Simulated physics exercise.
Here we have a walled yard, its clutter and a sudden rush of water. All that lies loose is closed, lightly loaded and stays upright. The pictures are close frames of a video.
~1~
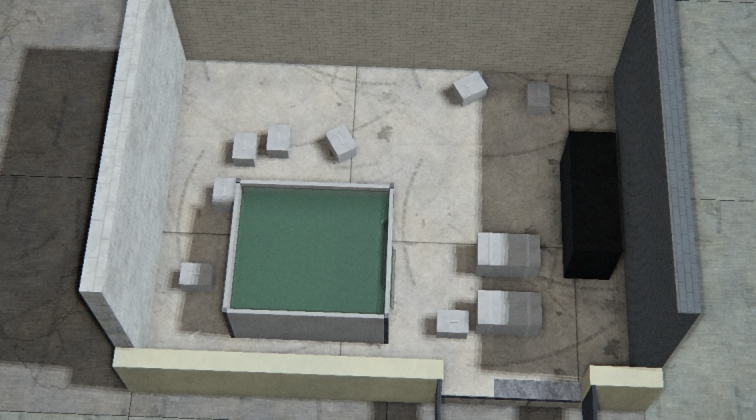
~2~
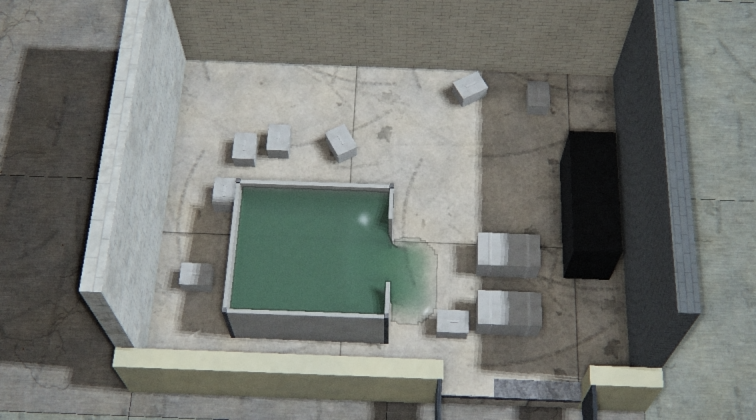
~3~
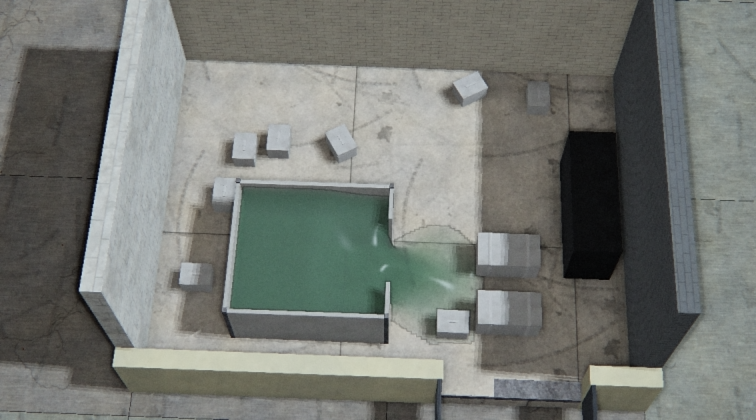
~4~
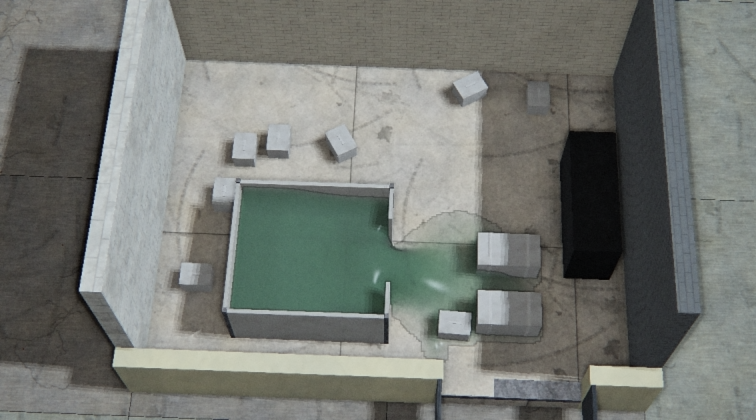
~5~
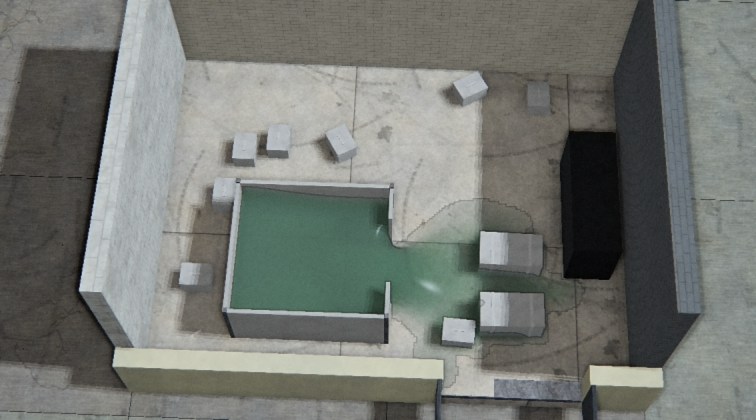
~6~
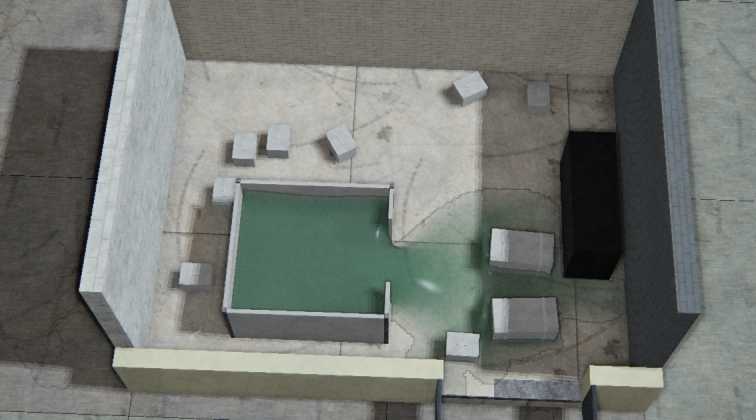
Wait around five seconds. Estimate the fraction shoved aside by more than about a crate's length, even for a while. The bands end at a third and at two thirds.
That comes to between one and two thirds.
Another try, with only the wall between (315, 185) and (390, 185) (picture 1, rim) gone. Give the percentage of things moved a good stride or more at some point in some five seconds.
Near 50 in a hundred.
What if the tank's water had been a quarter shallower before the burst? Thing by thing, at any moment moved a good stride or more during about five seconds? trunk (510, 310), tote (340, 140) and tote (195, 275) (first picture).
In that order: Shifted that much, less than that, short of that.
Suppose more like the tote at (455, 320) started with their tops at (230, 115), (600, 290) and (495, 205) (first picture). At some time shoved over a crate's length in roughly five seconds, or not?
One after the other: Short of that, shifted that much, that far or more.
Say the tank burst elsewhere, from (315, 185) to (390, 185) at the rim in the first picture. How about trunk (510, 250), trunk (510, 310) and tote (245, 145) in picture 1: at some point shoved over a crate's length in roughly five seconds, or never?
As listed: Not that far, short of that, no.
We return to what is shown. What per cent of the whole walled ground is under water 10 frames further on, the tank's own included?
Near 50 in a hundred.
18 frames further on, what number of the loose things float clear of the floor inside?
I count 2.
A moment on, 2 of 10 are well off their spots; 0 afloat.
Next, 2 of 10 are well off their spots; 0 afloat.
Later, 2 of 10 are well off their spots; 2 afloat.
In the end, 5 of 10 are well off their spots, and 5 have been at some point; 2 afloat.
